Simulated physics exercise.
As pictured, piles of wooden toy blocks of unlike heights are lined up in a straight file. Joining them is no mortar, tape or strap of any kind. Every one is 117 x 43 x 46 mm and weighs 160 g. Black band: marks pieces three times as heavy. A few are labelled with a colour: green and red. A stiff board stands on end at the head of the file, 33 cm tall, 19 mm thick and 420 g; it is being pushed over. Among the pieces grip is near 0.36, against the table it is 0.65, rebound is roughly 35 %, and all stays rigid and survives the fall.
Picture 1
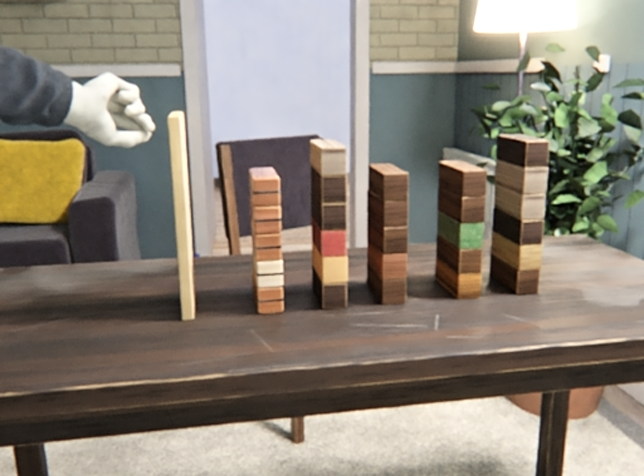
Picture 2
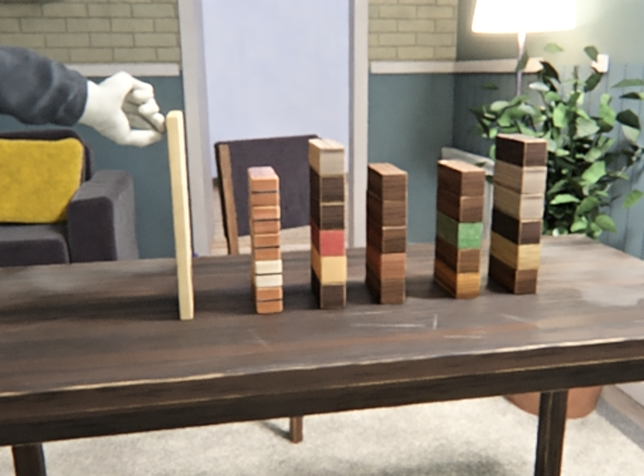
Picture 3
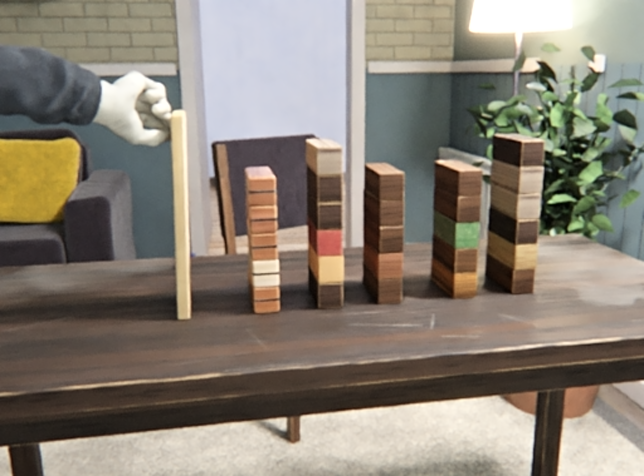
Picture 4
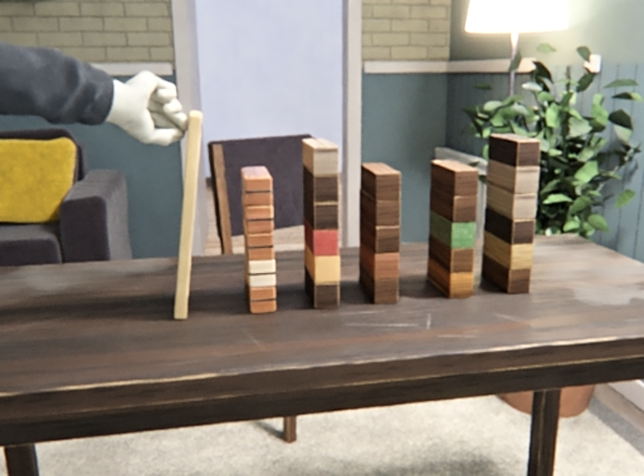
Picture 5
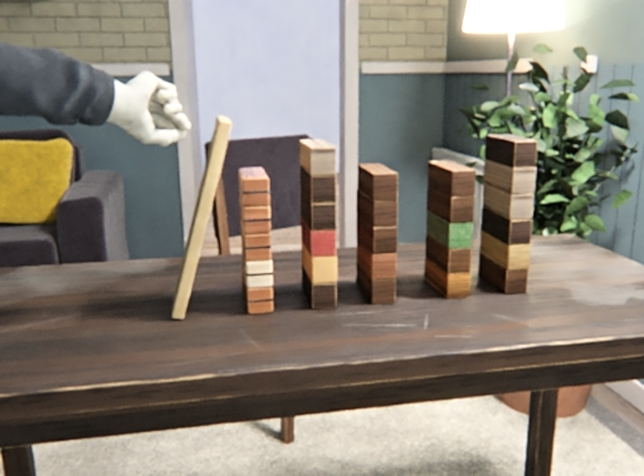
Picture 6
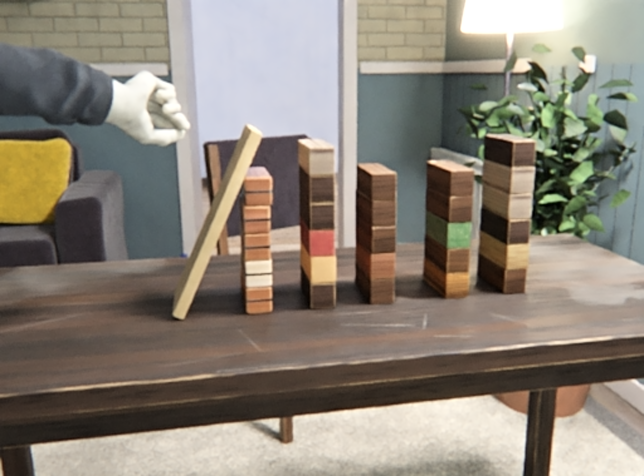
The clip opens on a pale upright board at the left of a dark wooden table, beside a row of five block stacks, one with a red block and one with a green. A gloved hand reaches in from the left and pushes the board's top, then stays still as the board leans rightward to the nearest stack.
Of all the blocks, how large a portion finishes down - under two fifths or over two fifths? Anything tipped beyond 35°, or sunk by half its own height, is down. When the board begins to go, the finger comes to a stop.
The portion is less than two fifths.
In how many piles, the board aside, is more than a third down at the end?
0 altogether.
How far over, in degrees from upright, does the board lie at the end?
Around 25 degrees, give or take.
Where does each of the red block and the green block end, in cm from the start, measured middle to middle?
Red 0, green 0.
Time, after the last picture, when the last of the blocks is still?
Time: About 0.5 s.
Then, 0.06 s later than the last frame, board 26° from upright; none of the 27 blocks down, 1 disturbed.
When it is over, board 26° from upright; none of the 27 blocks down, 1 disturbed; green block unmoved; red block unmoved. That is 0 per cent. In pixels of the last frame, middles, green block near (447, 228), red block near (317, 235).
